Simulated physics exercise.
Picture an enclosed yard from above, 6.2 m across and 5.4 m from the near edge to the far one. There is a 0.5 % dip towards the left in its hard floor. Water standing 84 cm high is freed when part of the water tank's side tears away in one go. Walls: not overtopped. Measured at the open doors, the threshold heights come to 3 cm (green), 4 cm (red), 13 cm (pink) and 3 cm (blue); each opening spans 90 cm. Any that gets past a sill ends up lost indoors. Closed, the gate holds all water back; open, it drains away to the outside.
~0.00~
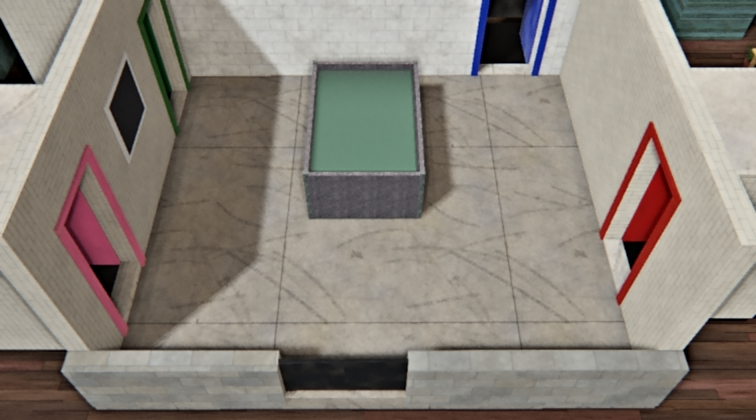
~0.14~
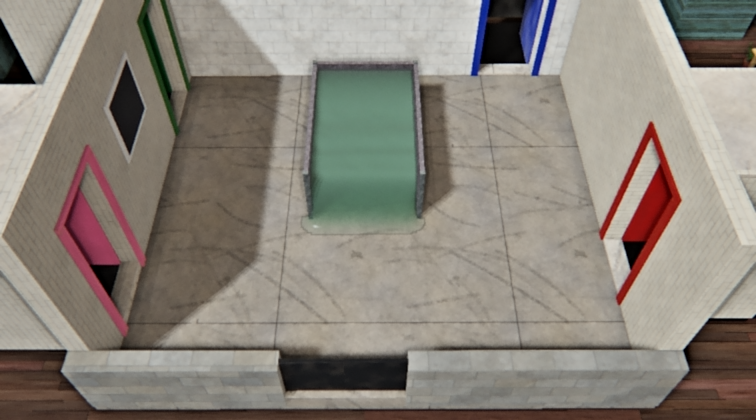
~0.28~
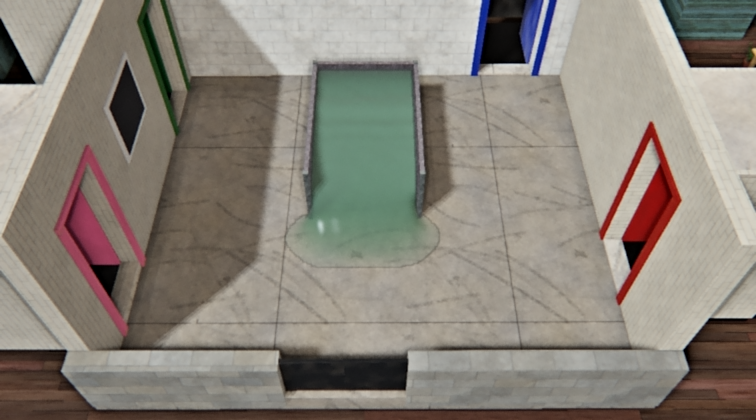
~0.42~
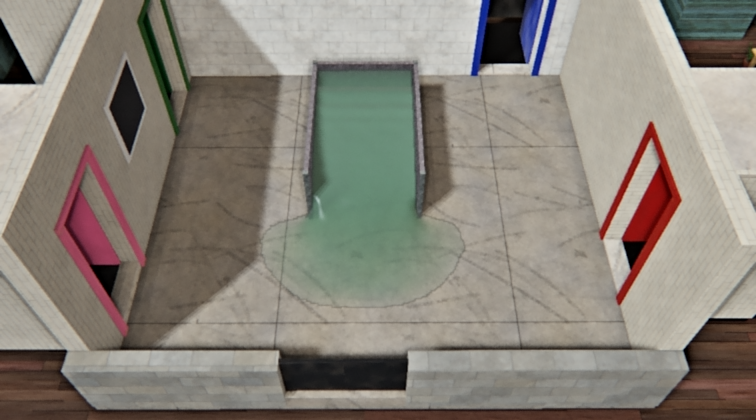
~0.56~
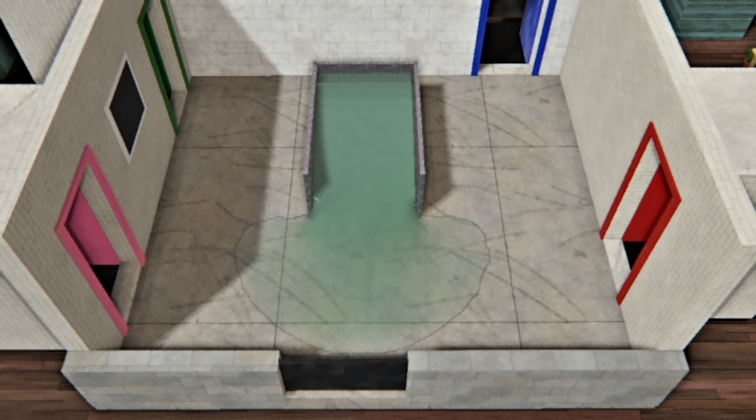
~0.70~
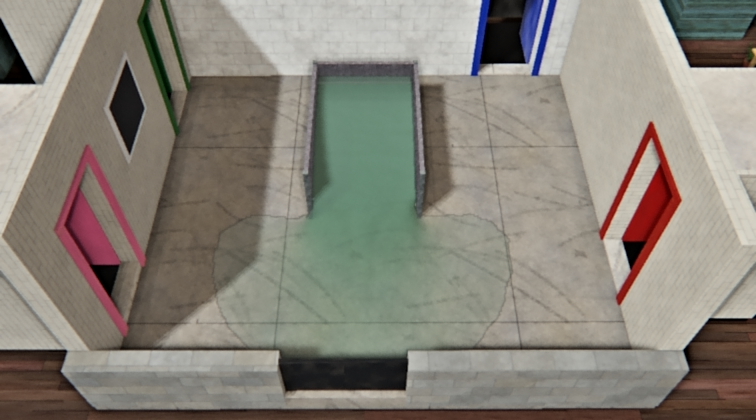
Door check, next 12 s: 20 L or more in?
In order: Green door: Above the cap. Red door: Above the cap. Pink door: Above the cap. Blue door: Above the cap.
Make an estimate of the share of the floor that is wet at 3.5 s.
Near 70 per cent is wet.
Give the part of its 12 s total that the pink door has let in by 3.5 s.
I'd say close to 55 percent.
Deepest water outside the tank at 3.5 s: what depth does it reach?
Roughly 28 cm.
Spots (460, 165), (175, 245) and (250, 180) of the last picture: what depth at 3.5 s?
0, 12 and 3 cm.
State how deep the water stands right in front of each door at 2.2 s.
Measured in centimetres, the green door gives 0, the red door 4, the pink door 19 and the blue door 0.
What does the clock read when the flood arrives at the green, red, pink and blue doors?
So green at 3.4 s, red at 2.2 s, pink at 1.5 s, and blue at 4.0 s.
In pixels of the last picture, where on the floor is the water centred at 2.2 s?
The water's centre is around (361, 273).
After 1.4 s water covers 35 % of the floor and is deepest (46 cm) near (359, 378); green door not reached, red door not reached, pink door not reached, blue door not reached.
After 2.2 s water covers 40 % of the floor and is deepest (50 cm) near (129, 379); green door not reached, red door 4 cm at the sill, 0 L in, pink door 19 cm at the sill, 1 L in, blue door not reached.
After 3.5 s water covers 70 % of the floor and is deepest (28 cm) near (114, 379); green door 2 cm at the sill, 0 L in, red door 13 cm at the sill, 34 L in, pink door 22 cm at the sill, 43 L in, blue door not reached.
After 7.0 s water covers 100 % of the floor and is deepest (18 cm) near (374, 82); green door 7 cm at the sill, 19 L in, red door 7 cm at the sill, 106 L in, pink door 9 cm at the sill, 76 L in, blue door 10 cm at the sill, 103 L in.
After 12.0 s water covers 100 % of the floor and is deepest (10 cm) near (150, 241); green door 9 cm at the sill, 147 L in, red door 6 cm at the sill, 113 L in, pink door 6 cm at the sill, 76 L in, blue door 7 cm at the sill, 213 L in.
